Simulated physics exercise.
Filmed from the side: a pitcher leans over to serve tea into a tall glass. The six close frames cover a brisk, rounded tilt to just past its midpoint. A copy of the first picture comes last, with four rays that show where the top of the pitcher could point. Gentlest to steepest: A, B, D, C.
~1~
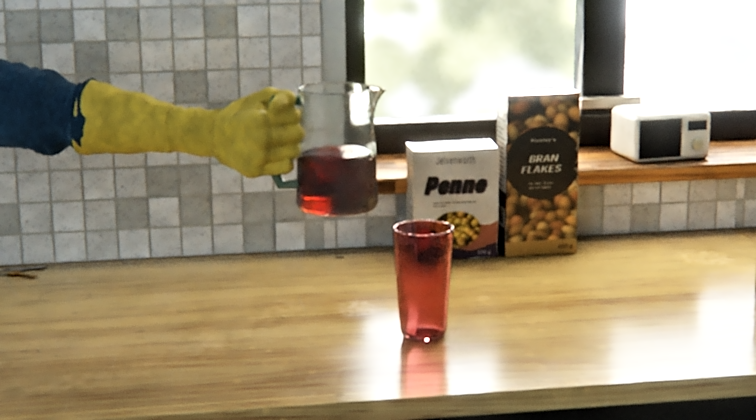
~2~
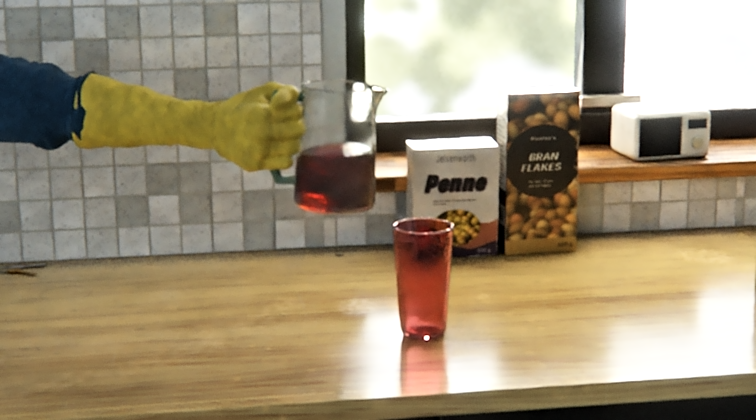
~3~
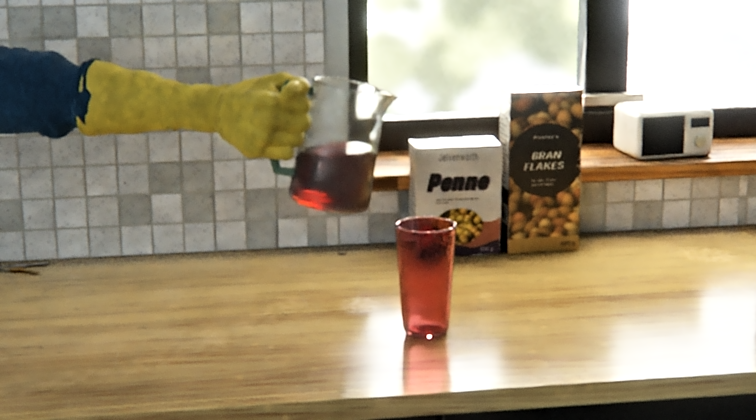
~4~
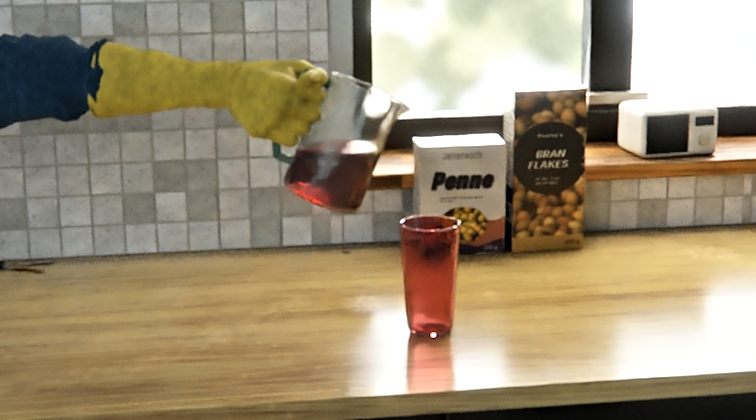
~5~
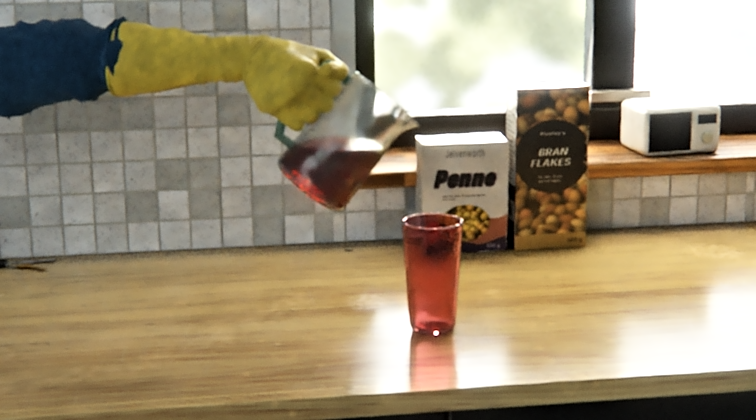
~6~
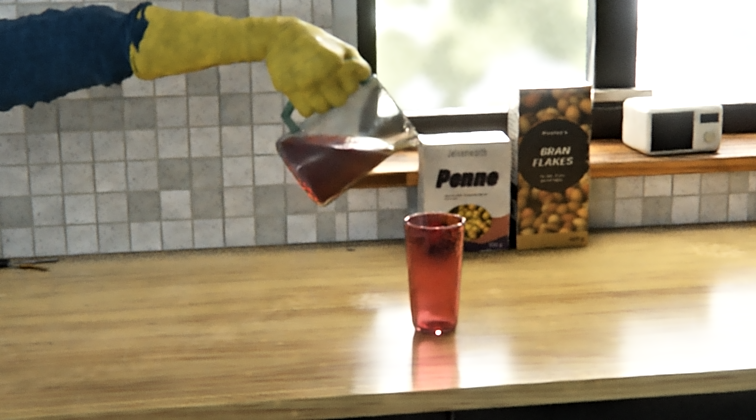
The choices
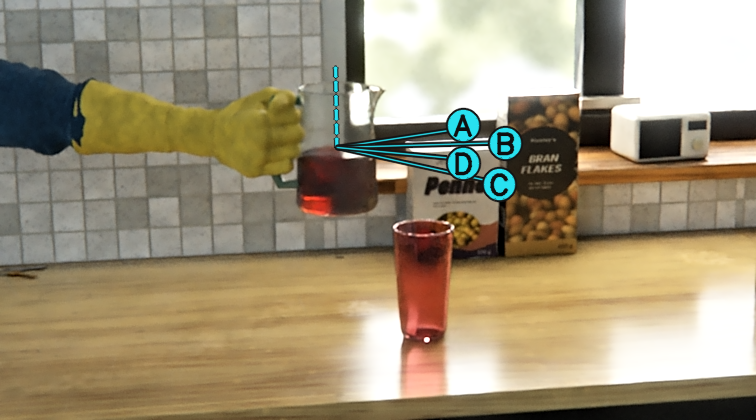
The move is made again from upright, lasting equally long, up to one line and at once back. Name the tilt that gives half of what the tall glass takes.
Use tilt A.
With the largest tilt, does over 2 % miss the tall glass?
Yes.
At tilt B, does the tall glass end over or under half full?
Over half.
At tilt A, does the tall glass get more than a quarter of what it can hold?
Yes, it does.
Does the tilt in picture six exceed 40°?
Yes, it does.
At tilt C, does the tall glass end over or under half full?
Over half.
On the marked copy, A at (446, 130); B at (488, 143); C at (483, 179); D at (446, 157).
Choosing A, the tall glass ends with about 49 % of what it can hold; 6 % of the tea is spilt.
Choosing B, the tall glass ends with about 71 % of what it can hold; 5 % of the tea is spilt.
Choosing C, the tall glass ends with about 93 % of what it can hold; 11 % of the tea is spilt.
Choosing D, the tall glass ends with about 87 % of what it can hold; 5 % of the tea is spilt.
